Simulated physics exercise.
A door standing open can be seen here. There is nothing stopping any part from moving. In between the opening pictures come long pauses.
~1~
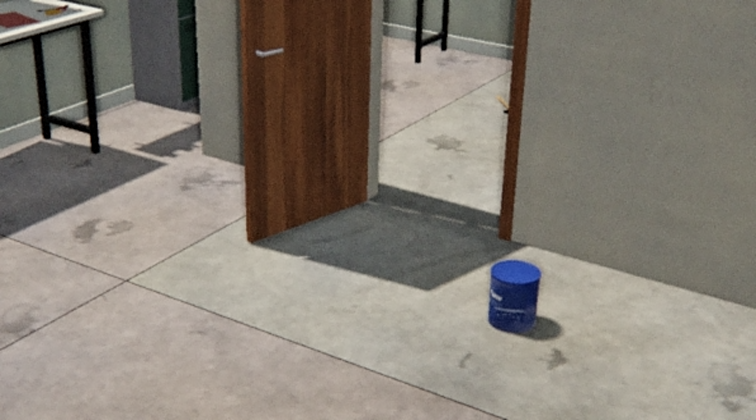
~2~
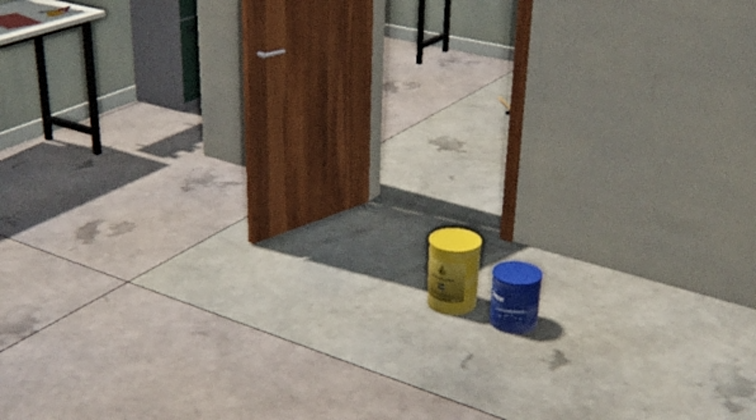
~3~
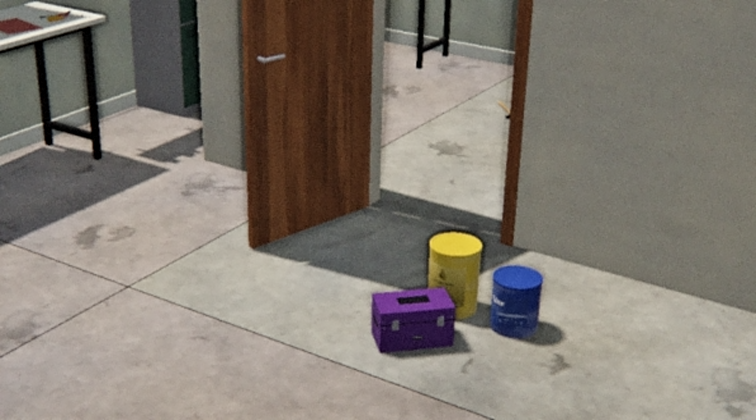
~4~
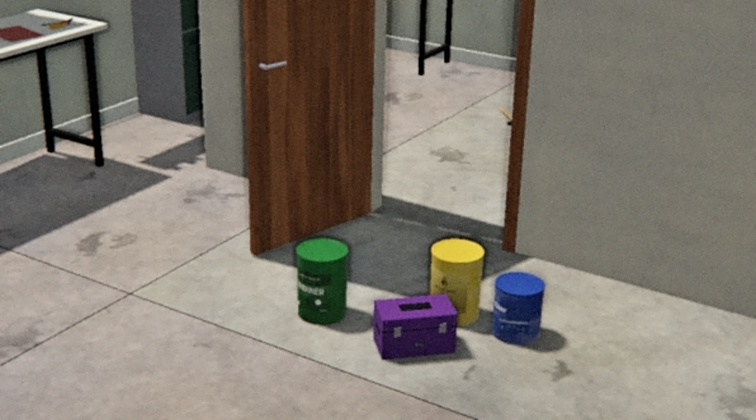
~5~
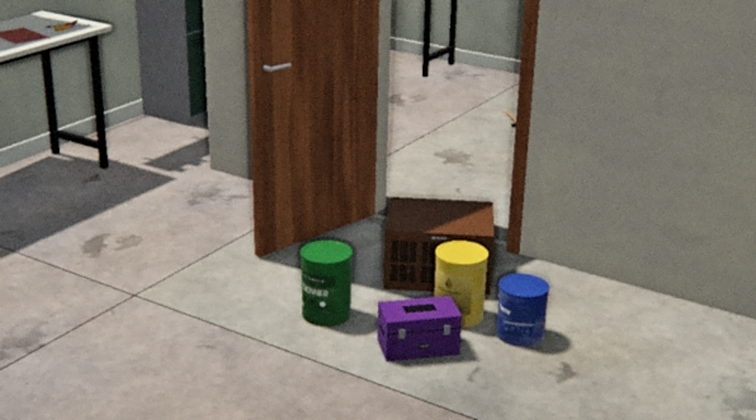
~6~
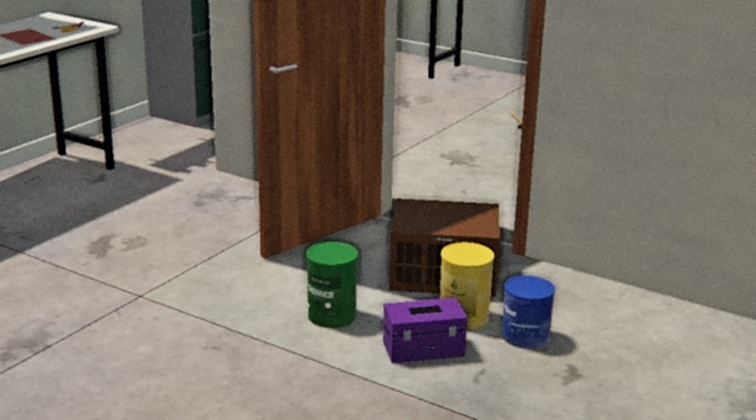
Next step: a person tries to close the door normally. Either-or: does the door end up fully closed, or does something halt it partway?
The door is halted partway.
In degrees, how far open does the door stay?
Near 55° open.
Then, 0.40 s on from there, door at 92°.
Then, 0.70 s on from there, door at 68°.
Then, 0.80 s on from there, door at 59°.
In the end, door at 54°; all 5 unmoved. At the end, from the last picture's camera, brown chest near (448, 246).
